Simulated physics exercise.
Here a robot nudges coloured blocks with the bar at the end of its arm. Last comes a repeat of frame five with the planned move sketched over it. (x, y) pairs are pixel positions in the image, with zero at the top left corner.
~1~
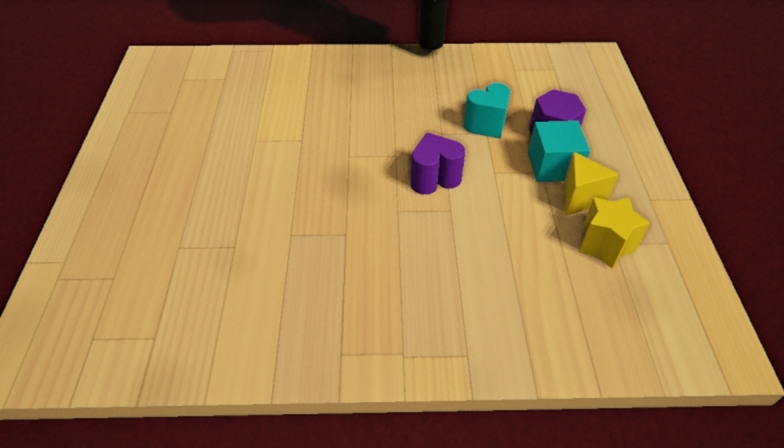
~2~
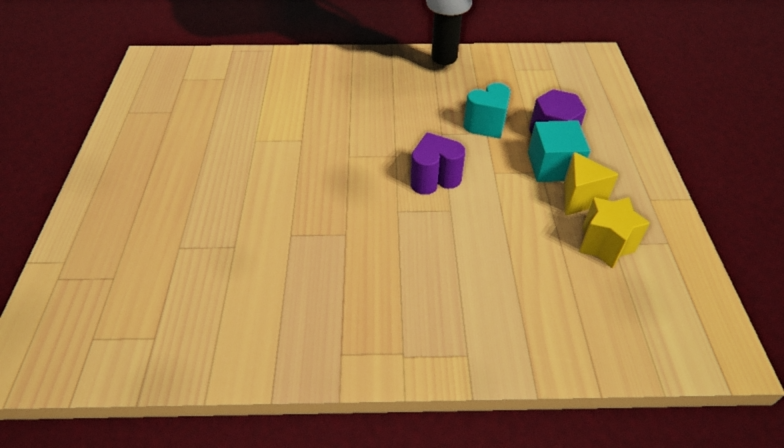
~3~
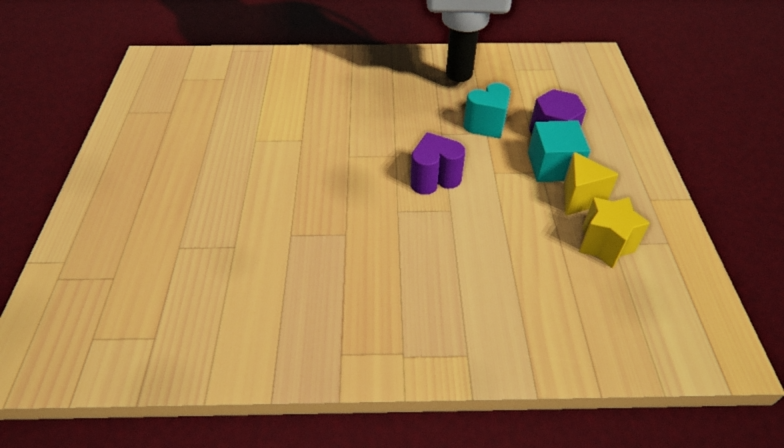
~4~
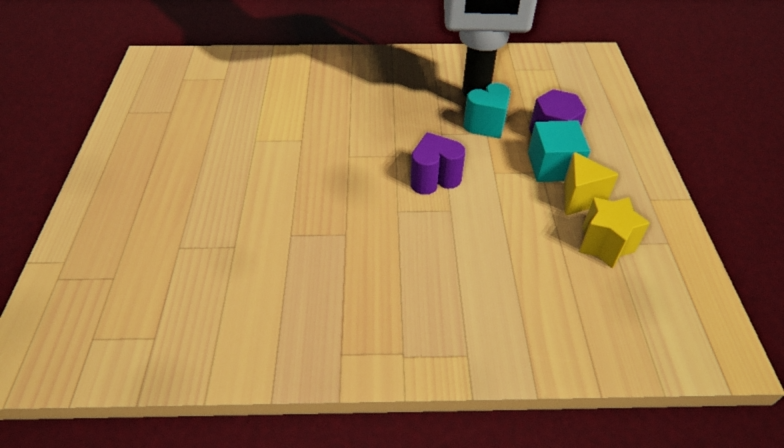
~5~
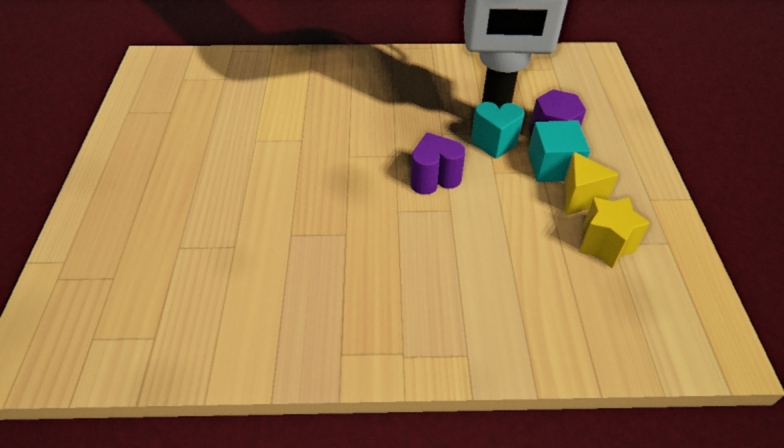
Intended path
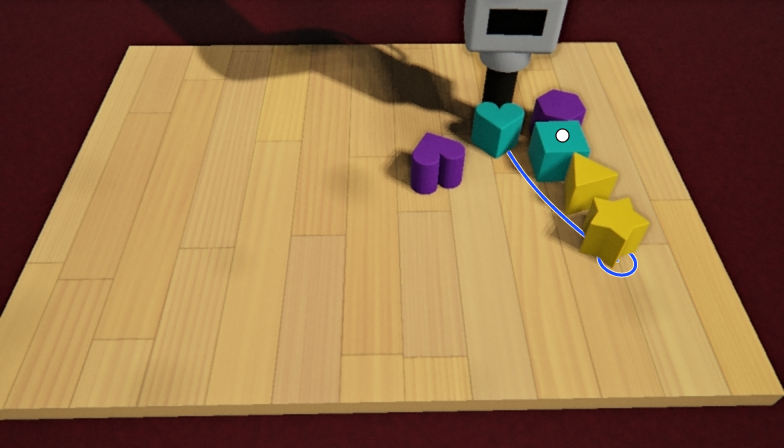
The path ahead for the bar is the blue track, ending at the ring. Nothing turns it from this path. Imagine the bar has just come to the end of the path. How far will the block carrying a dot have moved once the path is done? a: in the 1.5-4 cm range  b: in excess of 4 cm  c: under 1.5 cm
My pick is c.
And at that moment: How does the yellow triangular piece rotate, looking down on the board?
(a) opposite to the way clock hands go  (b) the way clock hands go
It's a.
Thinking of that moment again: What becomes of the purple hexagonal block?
That block stays in place.
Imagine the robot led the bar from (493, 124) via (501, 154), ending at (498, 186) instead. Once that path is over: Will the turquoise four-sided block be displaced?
My answer is no.
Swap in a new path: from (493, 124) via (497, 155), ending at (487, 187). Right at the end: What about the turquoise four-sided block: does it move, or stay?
It stays put.
Drawn move, from (493, 124) via (518, 167) and (559, 213), ending at (617, 261); the dot is on the turquoise four-sided block.
On the path given first. One third of the way, bar (520, 158); turquoise heart-shaped block (517, 157), turned 20° clockwise.
Two thirds of the way, bar (563, 204); turquoise heart-shaped block (521, 175), turned 65° clockwise; turquoise four-sided block (570, 137), turned 15° anticlockwise; yellow triangular piece (598, 175), turned 15° anticlockwise.
At the end, bar (622, 252); turquoise heart-shaped block (521, 175), turned 65° clockwise; purple hexagonal block still; turquoise four-sided block (570, 137), turned 15° anticlockwise; yellow triangular piece (604, 177), turned 40° anticlockwise; yellow star block (678, 259).
